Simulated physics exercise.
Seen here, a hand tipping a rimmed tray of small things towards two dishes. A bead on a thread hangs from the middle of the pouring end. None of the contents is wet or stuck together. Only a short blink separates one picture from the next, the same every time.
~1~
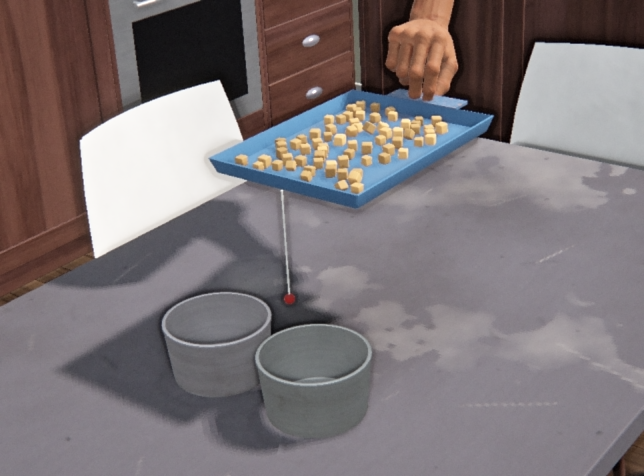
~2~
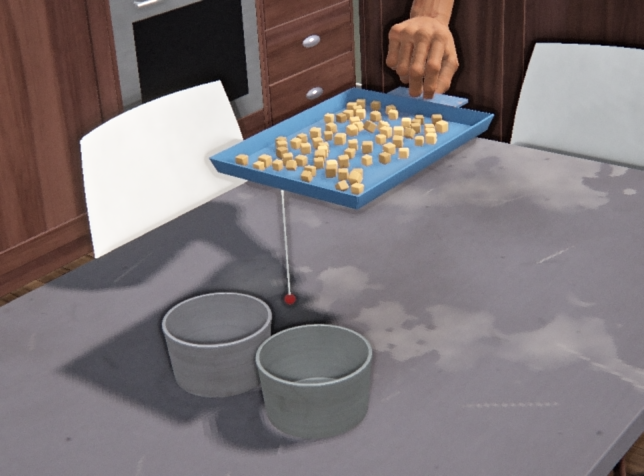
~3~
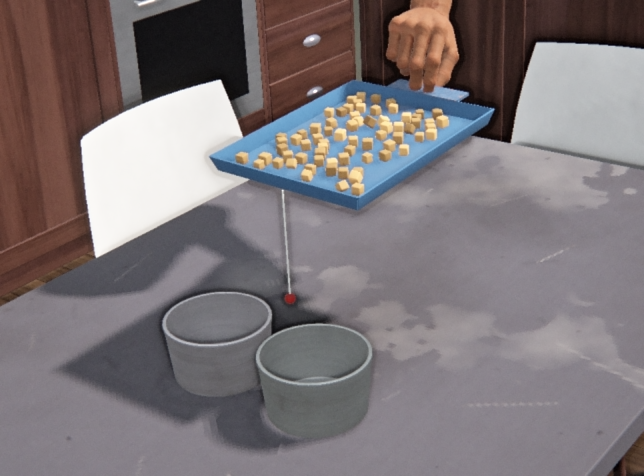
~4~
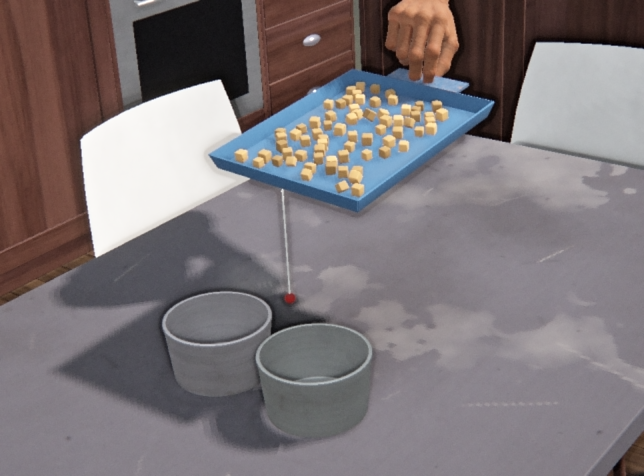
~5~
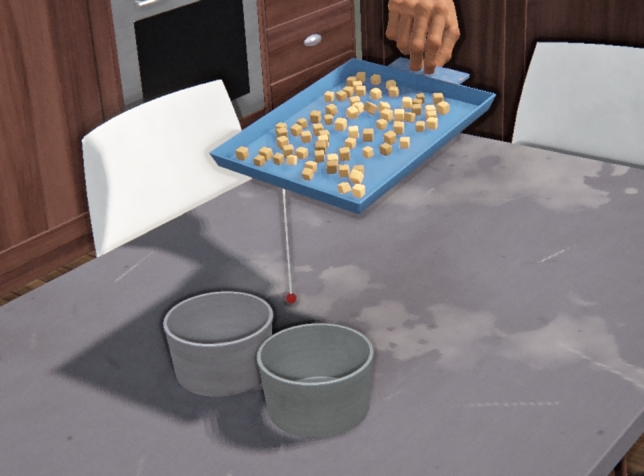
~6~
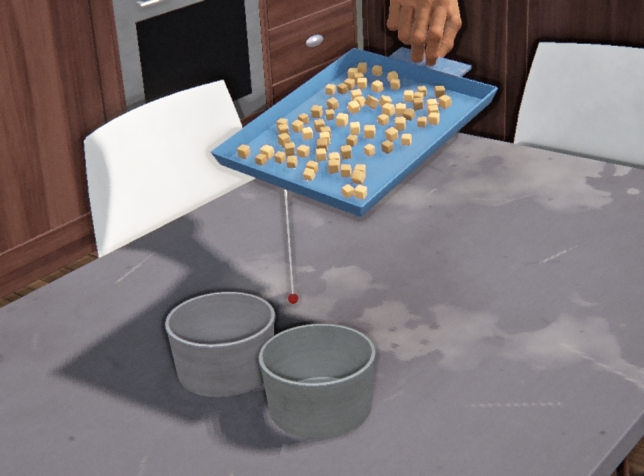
At first, a hand holds a blue rimmed tray of small wooden cubes nearly level above a gray table, with two round dishes and a red bead hanging on a thread below. Then the hand gradually raises the far end, tilting the tray slightly toward the dishes, and a few cubes shift slightly.
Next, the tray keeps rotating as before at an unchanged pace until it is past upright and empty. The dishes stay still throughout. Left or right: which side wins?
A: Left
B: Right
The answer is B.
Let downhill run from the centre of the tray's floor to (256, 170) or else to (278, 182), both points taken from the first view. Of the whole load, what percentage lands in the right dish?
About 0 %, then 20 %.
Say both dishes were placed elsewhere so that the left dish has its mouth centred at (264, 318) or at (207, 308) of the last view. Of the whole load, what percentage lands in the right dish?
You'd end up with around 70 per cent and then around 50 per cent.
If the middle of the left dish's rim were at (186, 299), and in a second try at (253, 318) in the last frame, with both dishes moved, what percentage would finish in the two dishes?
Well, you'd get about 30 per cent and then about 80 per cent.
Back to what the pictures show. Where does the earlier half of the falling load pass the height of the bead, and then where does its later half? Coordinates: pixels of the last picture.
The first part passes (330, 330); everything after passes (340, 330).
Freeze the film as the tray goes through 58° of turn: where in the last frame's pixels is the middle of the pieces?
The centre of the load shows up near (342, 174) in the last view.
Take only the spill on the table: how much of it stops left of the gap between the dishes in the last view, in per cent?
My estimate is some 0 per cent.
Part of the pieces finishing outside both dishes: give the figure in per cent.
Some 40 per cent.
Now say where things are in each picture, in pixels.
The first frame shows corners of the pouring end at (216, 157) and (356, 192), level; middle of the load at (340, 140), small wooden cubes; left dish at (183, 363); right dish at (280, 402); bead on its thread at (290, 299).
The second frame shows corners of the pouring end at (217, 157) and (357, 193), level; middle of the load at (340, 139).
The third frame shows corners of the pouring end at (217, 155) and (357, 194), tipped barely, lowest at the right corner; middle of the load at (340, 135).
The fourth frame shows corners of the pouring end at (216, 153) and (357, 196), tipped a little, lowest at the right corner; middle of the load at (340, 130).
The fifth frame shows corners of the pouring end at (217, 152) and (358, 199), tipped a little, lowest at the right corner; middle of the load at (340, 125).
The sixth frame shows corners of the pouring end at (218, 151) and (360, 202), tipped a little, lowest at the right corner; middle of the load at (342, 120), a small part on the move; left dish at (186, 363); right dish at (283, 402).
Soon, tray tipped steeply; nearly all on the tray; a stray few in the right dish; a stray few in the air.
A while on, tray tipped right over; nearly all on the tray; a small part in the right dish; a stray few outside both; a stray few in the air.
Towards the end, tray tipped past a quarter turn; about two thirds in the right dish; a stray few in the left dish; about a third outside both.
Finally, tray tipped past a quarter turn; about two thirds in the right dish; a stray few in the left dish; about a third outside both.
